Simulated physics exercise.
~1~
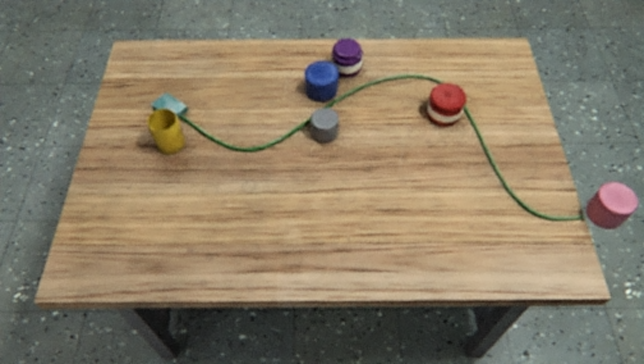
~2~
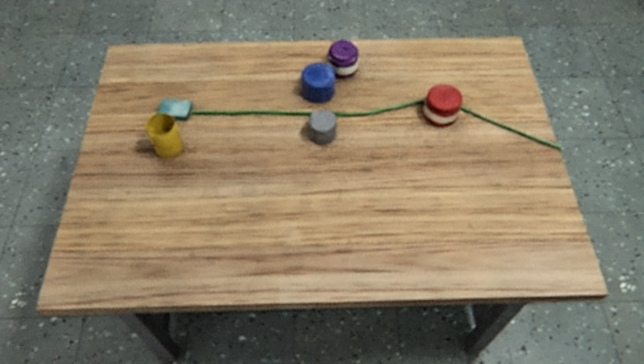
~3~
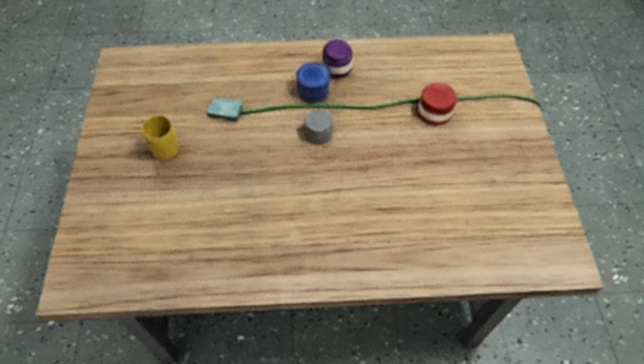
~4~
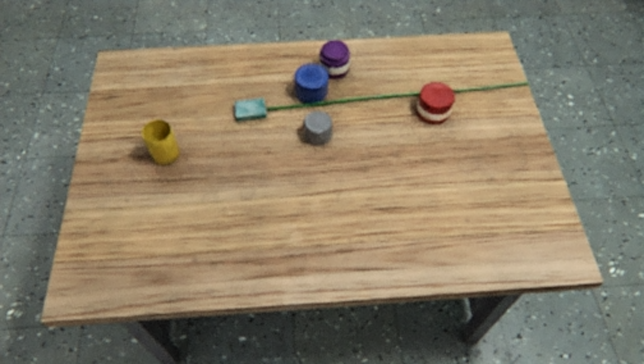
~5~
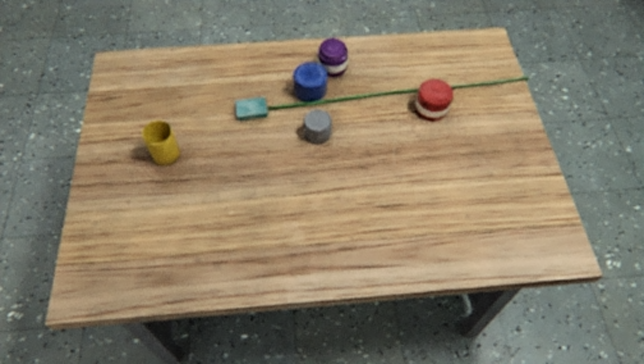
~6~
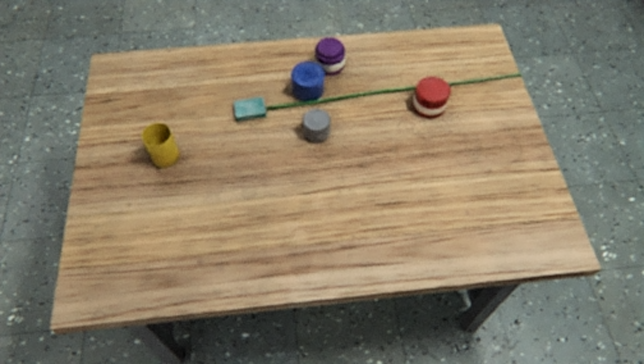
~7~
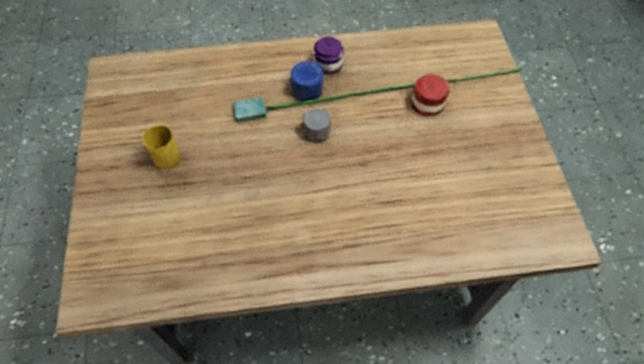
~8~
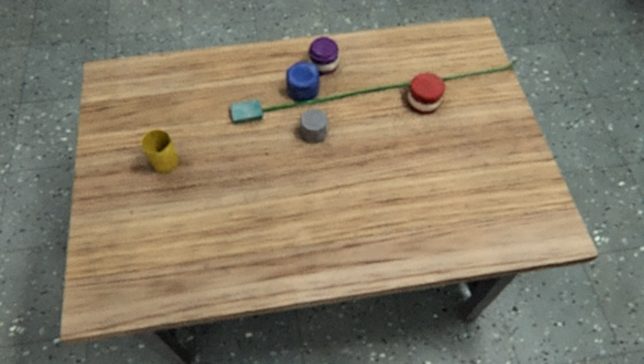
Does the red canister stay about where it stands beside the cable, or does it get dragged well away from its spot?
The red canister stays about where it stands, still upright beside the cable near the right side of the table.
At first, a curving green cable lies across a wooden table, linking a small teal phone behind the yellow cup to a pink speaker just past the right edge. The speaker drops out of sight, and the cable pulls nearly straight. The phone slides right, away from the yellow cup, while the cable shifts toward the far side beside the red canister. The phone then comes to rest left of the blue and grey tubs. As the view drifts slightly around the table, it stays there, with the cable stretched to the right edge and the other items still standing.
